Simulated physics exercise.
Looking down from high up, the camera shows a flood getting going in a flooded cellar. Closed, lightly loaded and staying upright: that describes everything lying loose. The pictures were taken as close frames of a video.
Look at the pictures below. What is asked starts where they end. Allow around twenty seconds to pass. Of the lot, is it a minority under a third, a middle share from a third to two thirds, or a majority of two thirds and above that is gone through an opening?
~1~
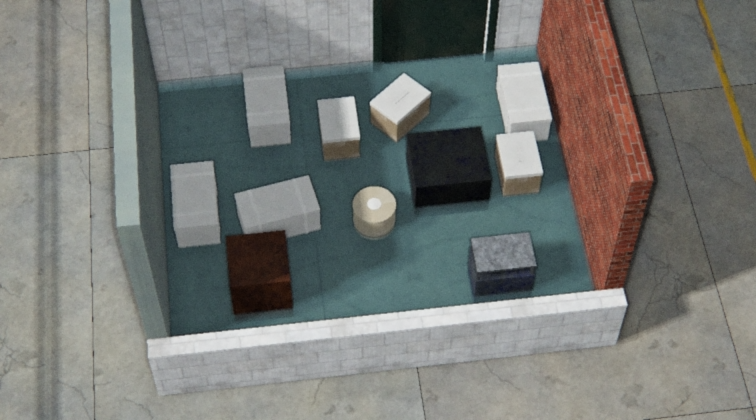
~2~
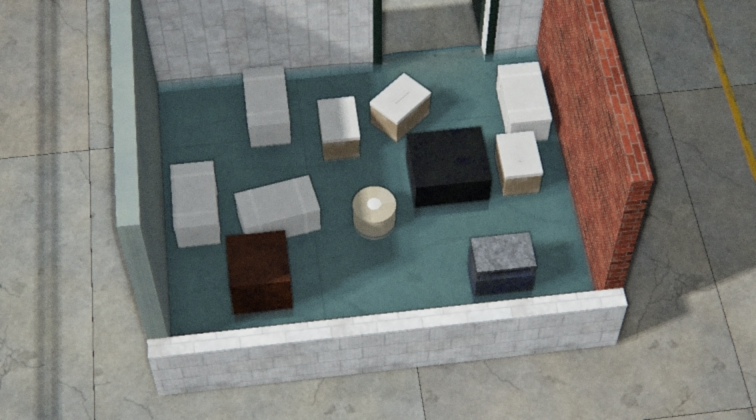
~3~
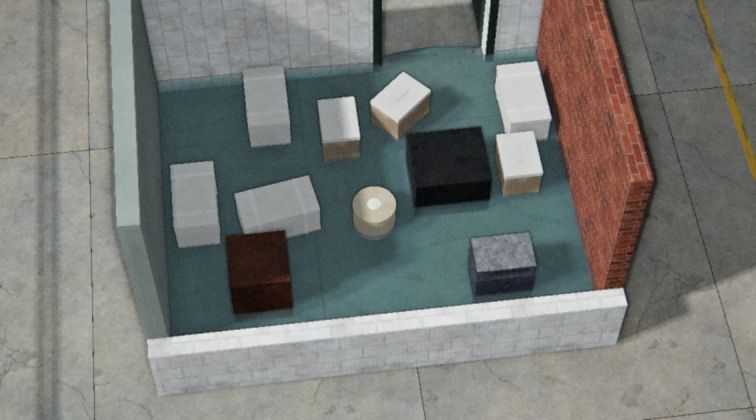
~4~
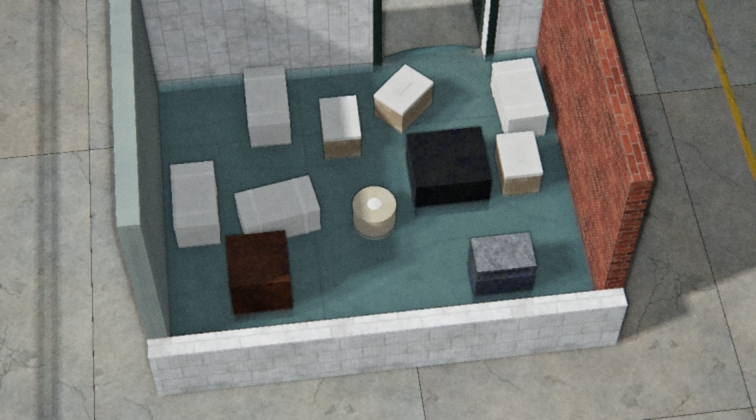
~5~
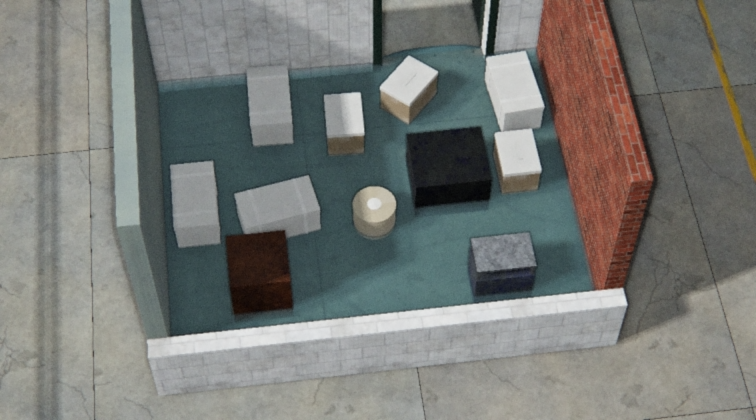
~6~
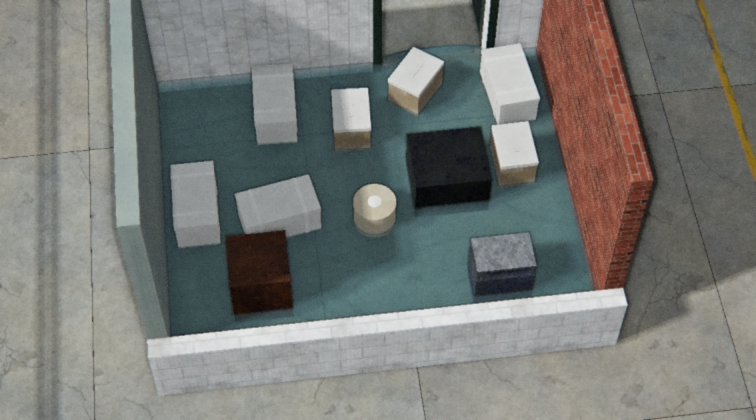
Reaches two thirds.
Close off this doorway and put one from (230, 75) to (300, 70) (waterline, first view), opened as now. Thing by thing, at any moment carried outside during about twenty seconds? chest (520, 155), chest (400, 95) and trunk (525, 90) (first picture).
Object one: Remains; object two: Leaves; object three: Remains.
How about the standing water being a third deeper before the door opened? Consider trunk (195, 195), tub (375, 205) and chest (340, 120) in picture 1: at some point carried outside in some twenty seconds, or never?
Taking them in order: Remains in the room; leaves the room; leaves the room.
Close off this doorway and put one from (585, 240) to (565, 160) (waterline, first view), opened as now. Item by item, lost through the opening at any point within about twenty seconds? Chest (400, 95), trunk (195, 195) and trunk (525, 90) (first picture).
One by one: Exits; held indoors; exits.
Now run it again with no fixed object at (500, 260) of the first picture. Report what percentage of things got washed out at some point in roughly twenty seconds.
Share affected: Approx. 90 %.
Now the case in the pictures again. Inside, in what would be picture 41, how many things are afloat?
I make it 2 of them.
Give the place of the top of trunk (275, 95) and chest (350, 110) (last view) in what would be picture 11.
Approximately (310, 80) for one and (409, 68) for the other.
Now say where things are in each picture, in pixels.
The first frame shows a chest at (401, 97) floats; a trunk at (525, 92) floats; 0 of 8 have shifted.
The second frame shows a chest at (401, 97), afloat; a trunk at (525, 92), afloat; 0 of 8 have shifted.
The third frame shows a chest at (401, 96), afloat, close to its start; a trunk at (524, 92) floats; 0 of 8 have shifted.
The fourth frame shows a chest at (404, 88), afloat, close to its start; a trunk at (520, 88), afloat, close to its start; 2 of 8 have shifted.
The fifth frame shows a chest at (409, 79), afloat, close to its start; a trunk at (515, 82), afloat, close to its start; 3 of 8 have shifted.
The sixth frame shows a chest at (416, 71) floats, a stride from its start; a trunk at (510, 74), afloat, a stride from its start; 5 of 8 have shifted.
A moment on, 1 of 8 are out; 7 afloat.
Next, 4 of 8 are out; 4 afloat.
Later, 6 of 8 are out; 2 afloat.
In the end, 7 of 8 are out; 1 afloat.
